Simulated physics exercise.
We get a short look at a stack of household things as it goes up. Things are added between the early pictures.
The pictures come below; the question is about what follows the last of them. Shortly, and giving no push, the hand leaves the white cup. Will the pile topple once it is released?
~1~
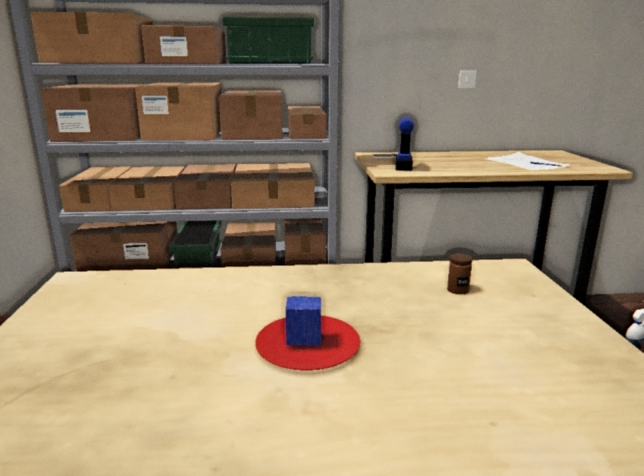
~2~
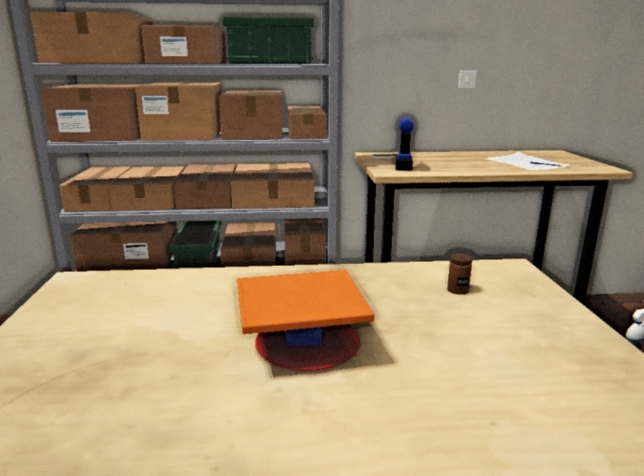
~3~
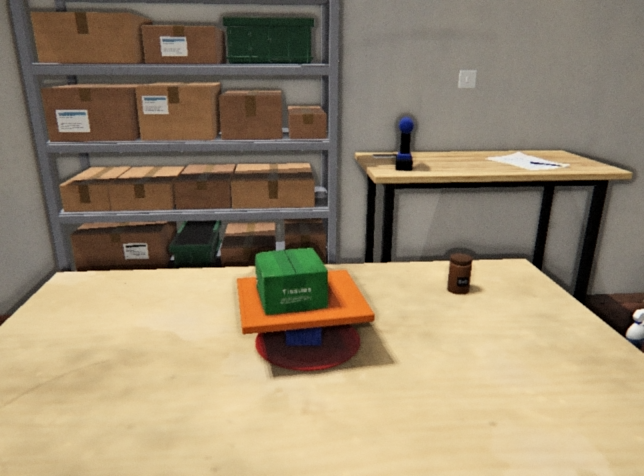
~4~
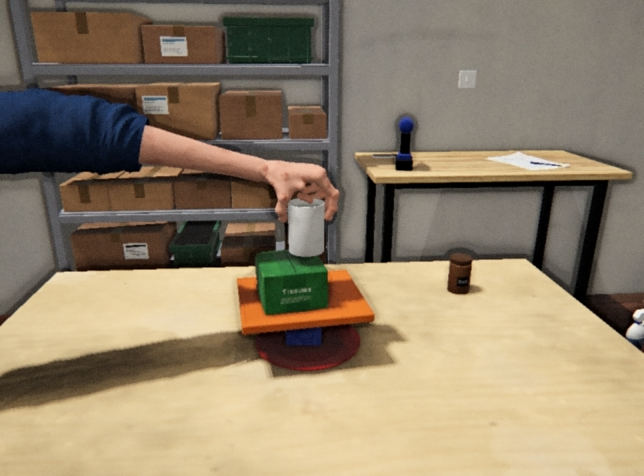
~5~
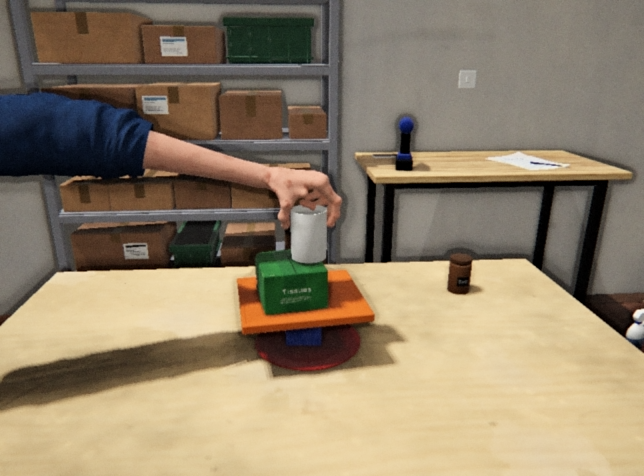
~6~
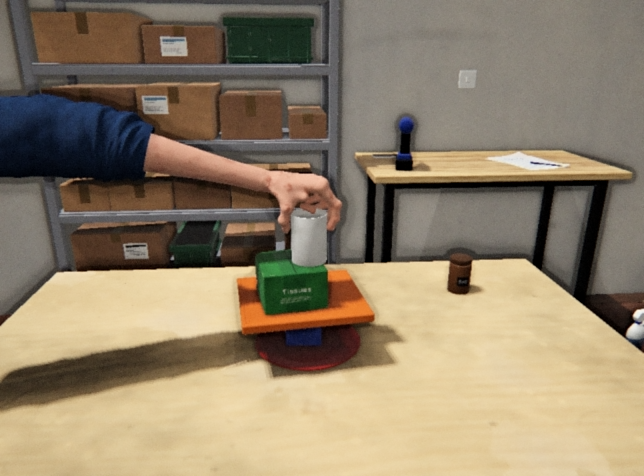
Seems the tower stands.
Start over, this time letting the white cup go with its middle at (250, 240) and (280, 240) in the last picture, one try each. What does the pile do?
It caves in the first time and survives the second time.
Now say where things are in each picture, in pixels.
The last thing is not in view yet, in the first frame.
The last thing is not in view yet; orange tray (301, 298), in the second frame.
The last thing is not in view yet; red plate (308, 342), in the third frame.
Coming down; white cup (306, 227), in the fourth frame.
Coming down; white cup (309, 234); brown jar (460, 274), in the fifth frame.
Set down, still held; white cup (309, 237); green box (290, 280), in the sixth frame.
Then, 0.30 s on from there, no change.
Then, 0.70 s on from there, white cup resting near (309, 238).
In the end, all 6 unmoved. At the end, from the last picture's camera, white cup near (309, 238). The pile stays up.
